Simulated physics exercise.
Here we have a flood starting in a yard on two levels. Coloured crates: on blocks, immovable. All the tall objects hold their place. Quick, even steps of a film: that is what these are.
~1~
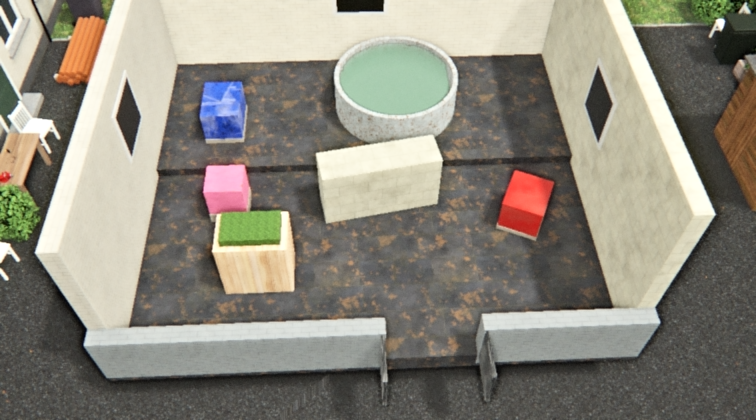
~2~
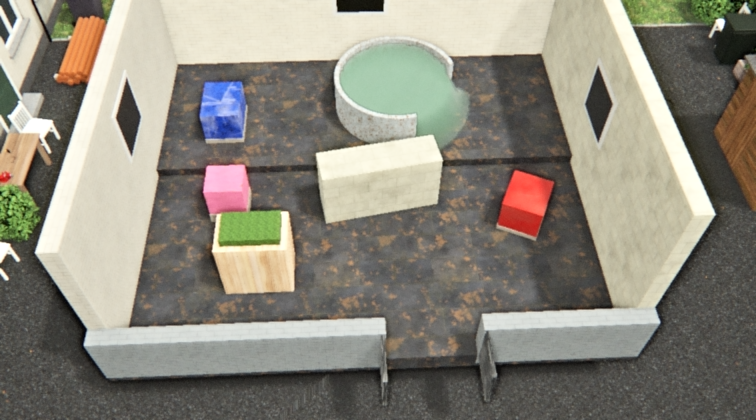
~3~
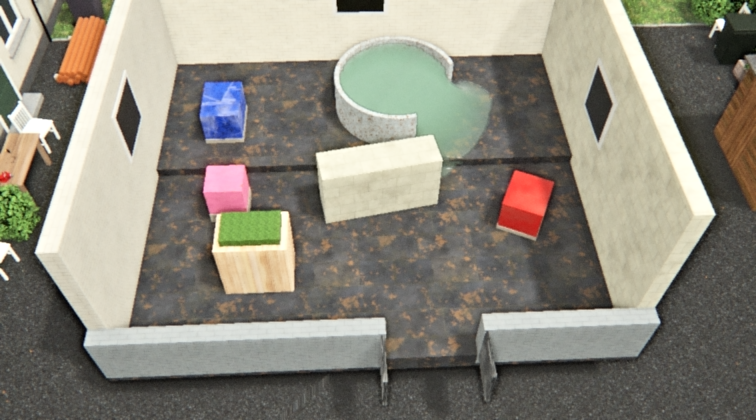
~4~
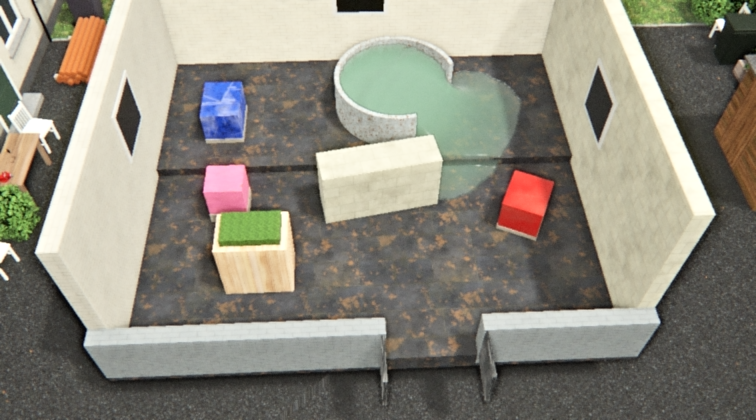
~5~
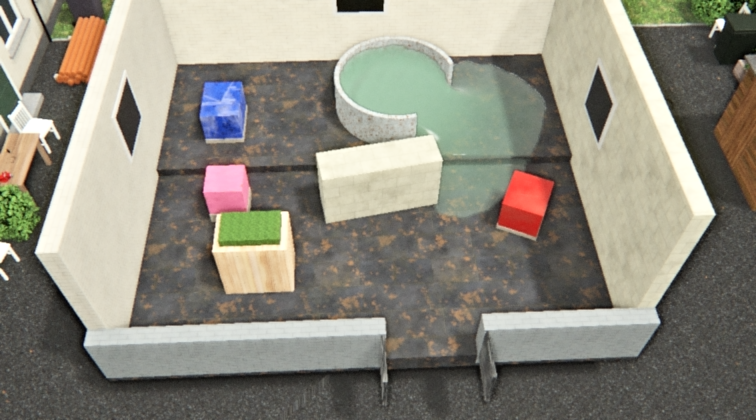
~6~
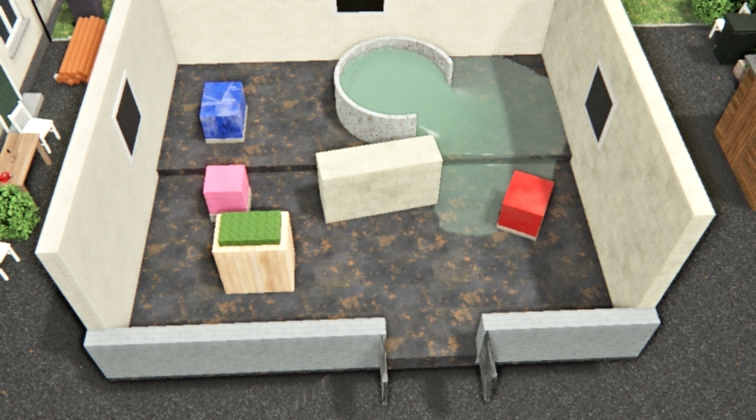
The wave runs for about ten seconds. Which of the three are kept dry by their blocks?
The red crate ends up wet; the blue crate remains dry; the pink crate remains dry.
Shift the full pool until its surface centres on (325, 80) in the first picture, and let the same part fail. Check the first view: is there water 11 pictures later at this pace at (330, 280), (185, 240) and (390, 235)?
The first spot is not reached, the second not reached, and the third not reached.
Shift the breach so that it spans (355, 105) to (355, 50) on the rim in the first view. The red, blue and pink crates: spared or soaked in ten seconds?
Result - red one is hit by the flood; blue one is hit by the flood; pink one is hit by the flood.
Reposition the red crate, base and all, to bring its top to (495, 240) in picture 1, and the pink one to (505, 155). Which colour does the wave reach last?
Judging by the pictures, the blue crate.
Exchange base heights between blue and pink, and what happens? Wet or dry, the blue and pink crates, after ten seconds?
My reading: Blue crate remains dry, pink crate ends up wet.
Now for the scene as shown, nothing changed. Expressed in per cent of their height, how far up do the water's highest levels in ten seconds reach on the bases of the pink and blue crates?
60 %, then 30 %.
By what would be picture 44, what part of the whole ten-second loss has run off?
Near 70 in a hundred.
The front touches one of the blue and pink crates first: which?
That would be the pink one.
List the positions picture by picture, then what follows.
The round tank at (396, 79) is whole and still, in the first frame.
Water pours out at (446, 113) and has run to a hidden place, in the second frame.
The front is at a hidden place, out from the gap at (446, 115), in the third frame.
Water pours out at (446, 117) and has run to a hidden place, in the fourth frame.
Water pours out at (446, 117) and has run to (466, 212), in the fifth frame.
Water pours out at (446, 117) and has run to (495, 229), in the sixth frame.
A moment on, water covers 25 % of the floor; the red crate water round its plinth, the blue crate not reached, the pink crate not reached.
Next, water covers 40 % of the floor; the red crate water round its plinth, the blue crate not reached, the pink crate not reached.
Then, water covers 45 % of the floor; the red crate water round its plinth, the blue crate not reached, the pink crate water round its plinth.
Later, water covers 70 % of the floor; the red crate water round its plinth, the blue crate water round its plinth, the pink crate water round its plinth.
In the end, water covers 80 % of the floor; the red crate was topped, the blue crate stayed above the water, the pink crate stayed above the water.
